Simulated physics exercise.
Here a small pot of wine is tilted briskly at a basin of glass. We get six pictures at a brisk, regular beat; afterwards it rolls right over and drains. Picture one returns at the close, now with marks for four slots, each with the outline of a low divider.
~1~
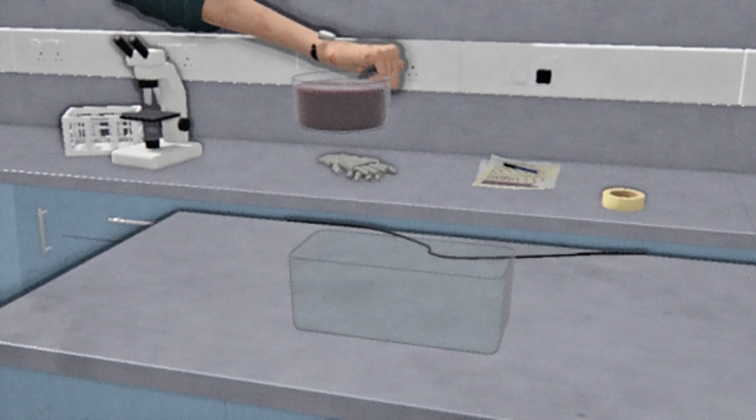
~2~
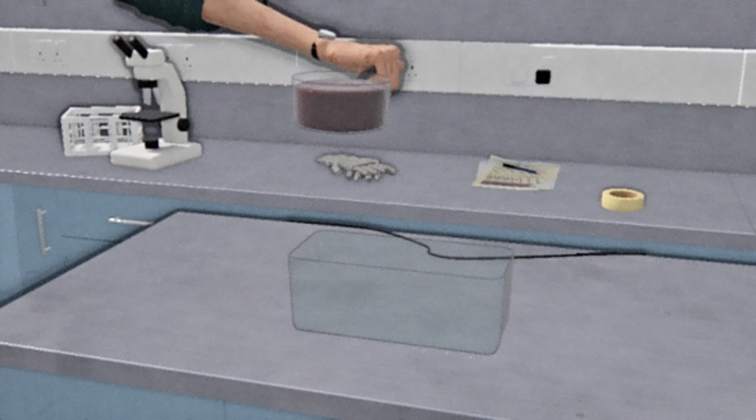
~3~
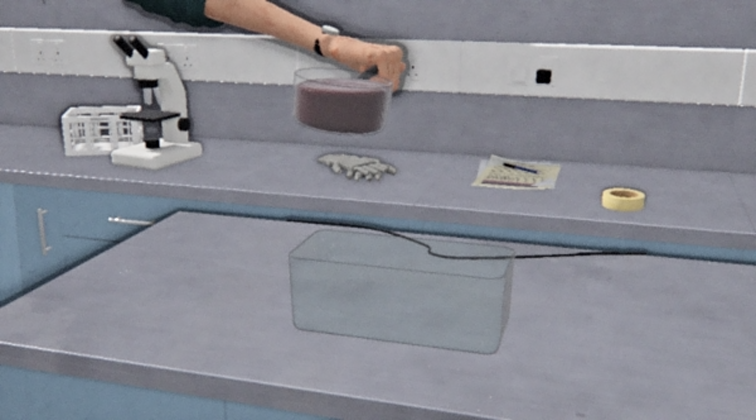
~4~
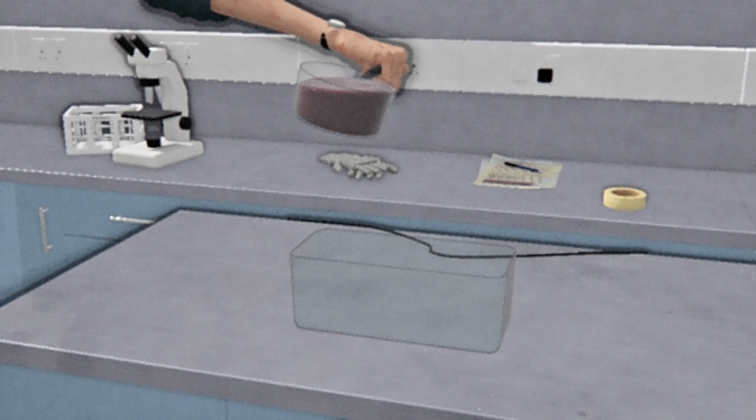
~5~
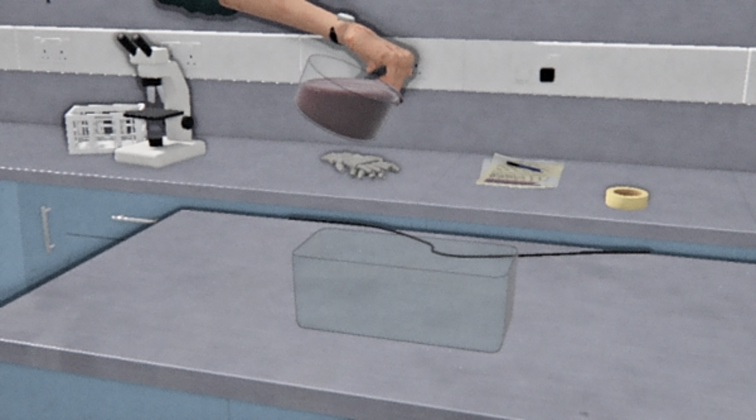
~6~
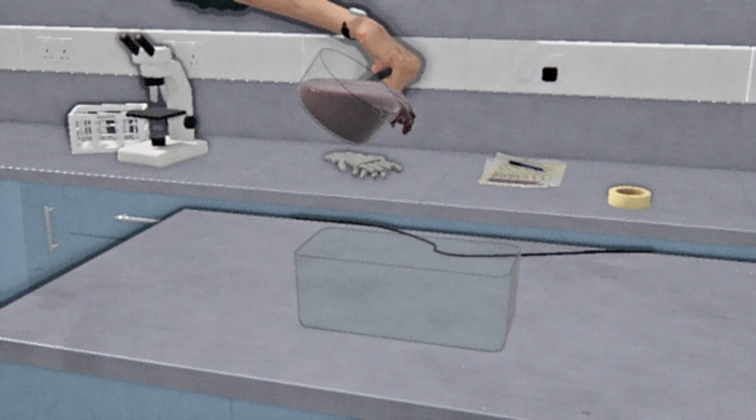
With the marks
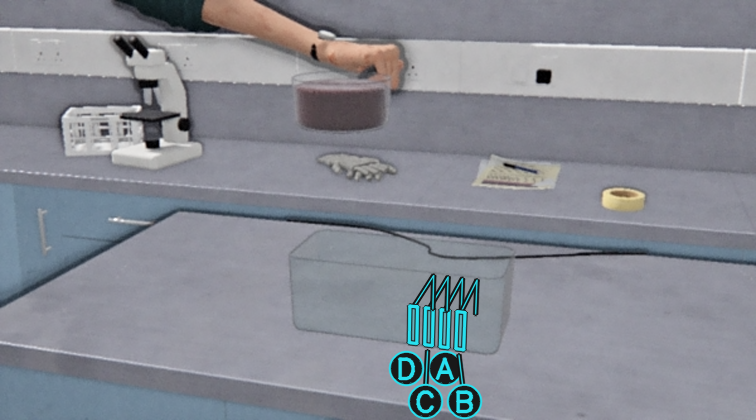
A hand tilting a small clear pot of dark red liquid above a glass basin, the liquid starting to slip over the lip.
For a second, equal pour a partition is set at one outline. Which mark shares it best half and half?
C works best here.
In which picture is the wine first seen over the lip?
In picture 5.
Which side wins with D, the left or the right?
More ends on the right.
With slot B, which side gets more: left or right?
The left side.
On the marked copy, A at (443, 352); B at (458, 355); C at (427, 350); D at (412, 348).
For slot A, about 73 % ends left of the wall and 24 % right of it; 3 % is lost outside.
For slot B, about 93 % ends left of the wall and 2 % right of it; 5 % is lost outside.
For slot C, about 51 % ends left of the wall and 48 % right of it.
For slot D, about 27 % ends left of the wall and 71 % right of it.
